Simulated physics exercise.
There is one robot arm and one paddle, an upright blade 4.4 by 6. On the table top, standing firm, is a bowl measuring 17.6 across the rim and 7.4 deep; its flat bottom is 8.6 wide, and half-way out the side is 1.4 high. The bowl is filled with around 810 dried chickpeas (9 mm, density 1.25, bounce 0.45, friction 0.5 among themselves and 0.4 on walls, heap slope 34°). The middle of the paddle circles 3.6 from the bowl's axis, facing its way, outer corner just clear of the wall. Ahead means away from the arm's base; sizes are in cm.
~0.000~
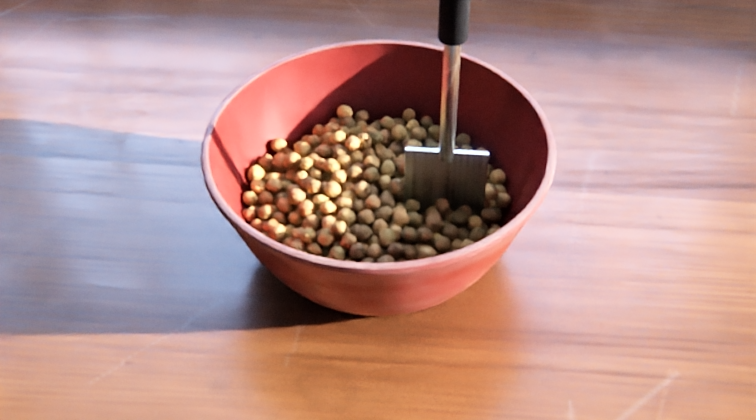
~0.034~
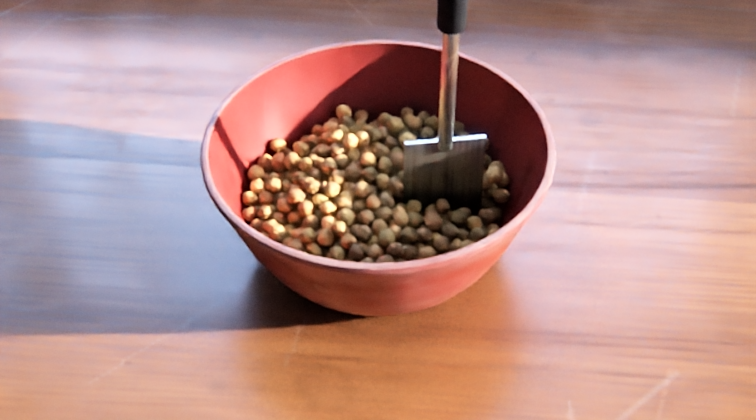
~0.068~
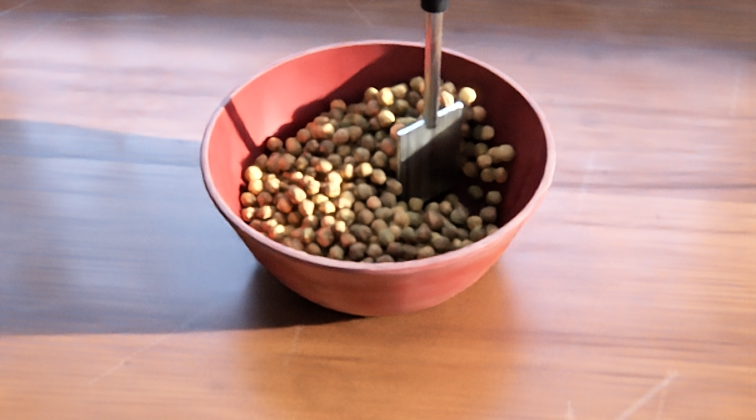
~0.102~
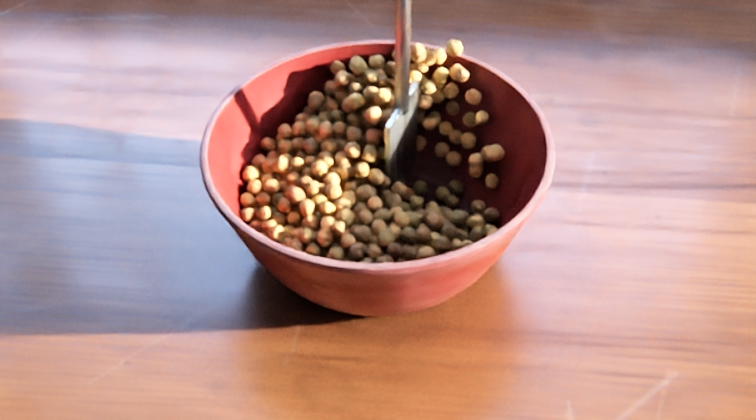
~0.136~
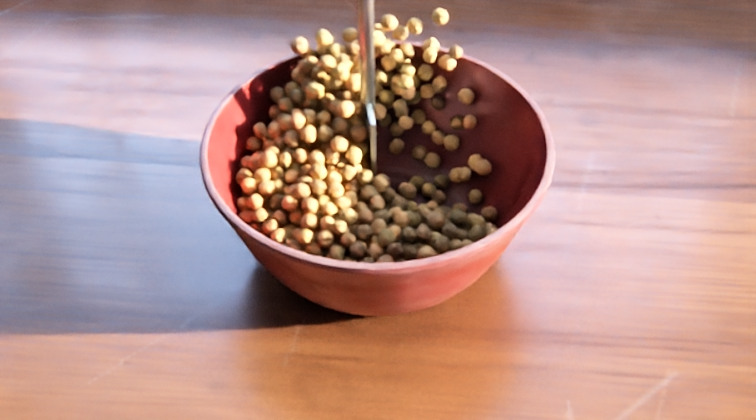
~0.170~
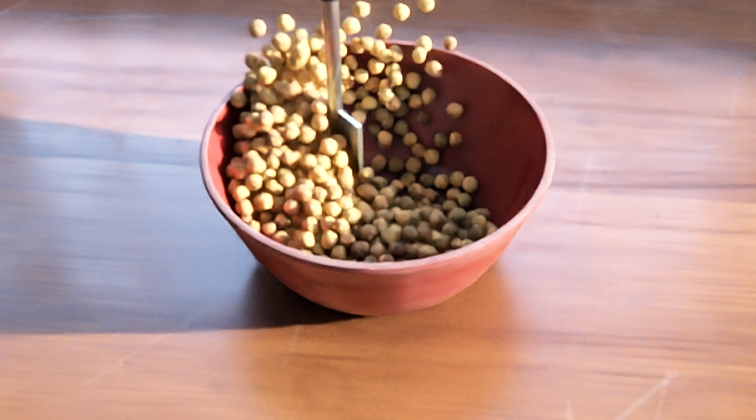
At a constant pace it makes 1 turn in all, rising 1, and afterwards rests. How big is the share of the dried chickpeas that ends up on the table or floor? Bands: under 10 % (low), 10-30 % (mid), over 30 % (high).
Mid.
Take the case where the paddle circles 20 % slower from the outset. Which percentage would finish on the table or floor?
I'd say close to 5 %.
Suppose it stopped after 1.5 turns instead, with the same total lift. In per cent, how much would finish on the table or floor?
Then some 20 per cent.
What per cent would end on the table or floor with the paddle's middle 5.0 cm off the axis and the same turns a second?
Then about 15 %.
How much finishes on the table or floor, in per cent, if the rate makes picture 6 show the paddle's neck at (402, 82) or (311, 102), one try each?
Well, about 0 percent the first time and about 30 percent the second.
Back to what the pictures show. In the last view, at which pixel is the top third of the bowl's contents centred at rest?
Centre of top third: Approx. (438, 160).
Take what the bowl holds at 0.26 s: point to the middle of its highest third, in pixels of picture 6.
The top third is centred near (298, 209) in the last picture.
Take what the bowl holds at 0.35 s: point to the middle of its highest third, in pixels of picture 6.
Close to pixel (442, 225).
After 0.26 s, 218° round, highest piece 11 above the table; 752 in the bowl, 3 on the table or floor, 51 in flight or on the tool.
After 0.35 s, 301° round, highest piece 11 above the table; 703 in the bowl, 48 on the table or floor, 55 in flight or on the tool.
After 0.60 s, 0° round, highest piece 7 above the table; 660 in the bowl, 146 on the table or floor.
After 1.30 s, 0° round, highest piece 7 above the table; 660 in the bowl, 146 on the table or floor.
In the end, 660 in the bowl, 146 on the table or floor. That is 18 % on the table or floor.
